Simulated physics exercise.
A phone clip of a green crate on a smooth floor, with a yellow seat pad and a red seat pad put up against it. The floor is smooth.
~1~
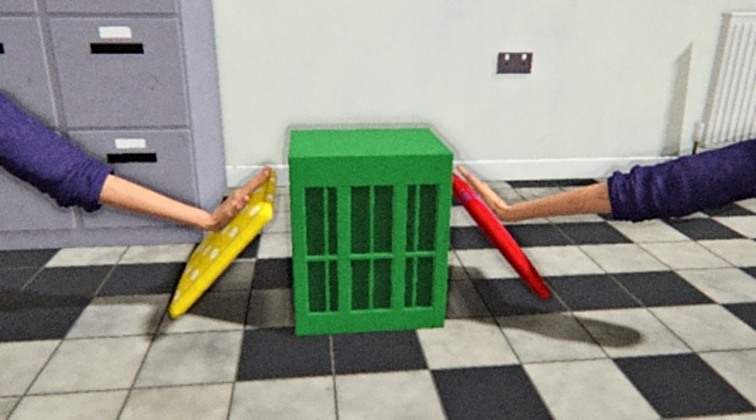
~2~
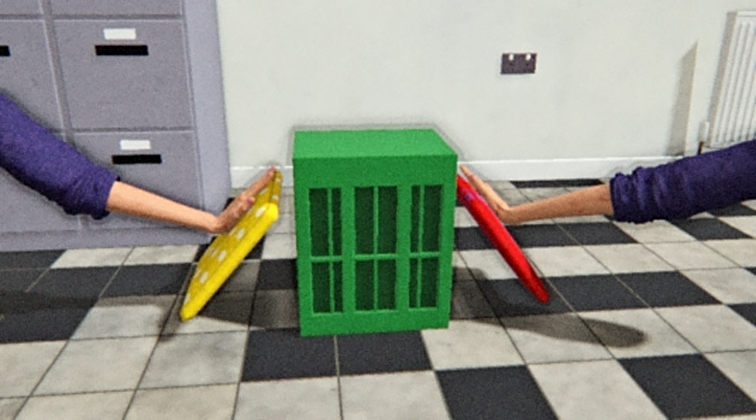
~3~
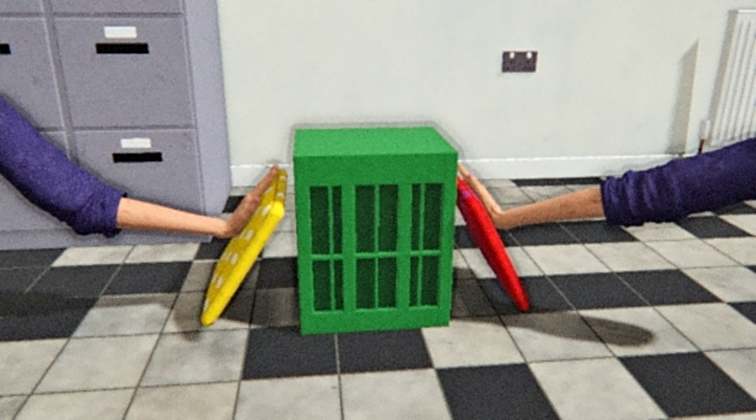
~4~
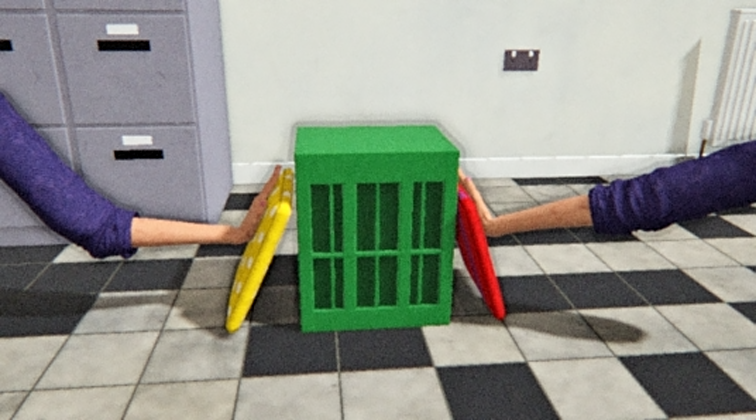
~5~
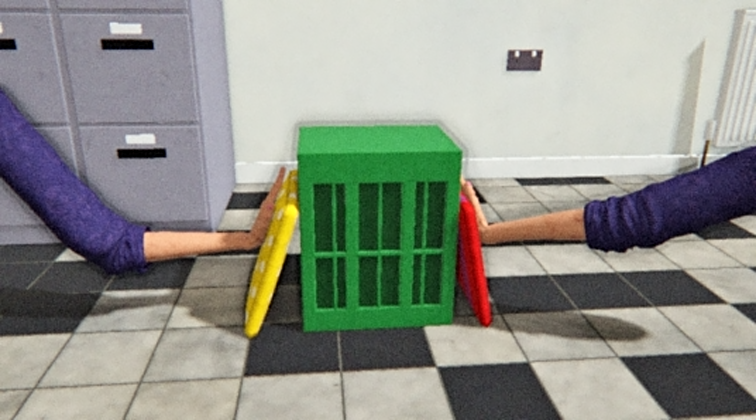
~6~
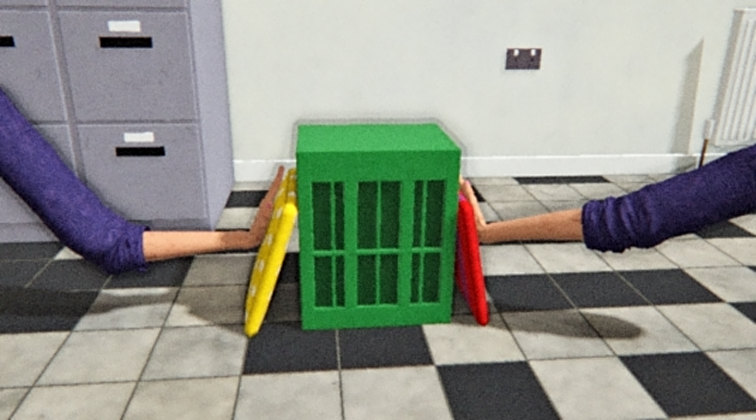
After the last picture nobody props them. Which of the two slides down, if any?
As it turns out, the yellow seat pad holds its lean and the red seat pad remains propped up.
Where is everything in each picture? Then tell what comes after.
The first picture shows yellow seat pad foot (175, 314), head (267, 214); red seat pad foot (545, 295), head (475, 208).
The second picture shows yellow seat pad foot (186, 317); red seat pad foot (544, 299).
The third picture shows yellow seat pad foot (207, 323); red seat pad foot (524, 306).
The fourth picture shows yellow seat pad foot (233, 328); red seat pad foot (500, 316).
The fifth picture shows yellow seat pad foot (251, 333); red seat pad foot (486, 323).
The sixth picture shows yellow seat pad foot (251, 332), head (290, 211), almost upright; red seat pad foot (483, 322), head (467, 210), almost upright.
Then, 0.64 s past the final frame, yellow seat pad still up near (275, 247); red seat pad still up near (459, 243).
When it is over, yellow seat pad still up near (275, 247); red seat pad still up near (459, 243). The yellow seat pad remains propped up and the red seat pad keeps leaning.
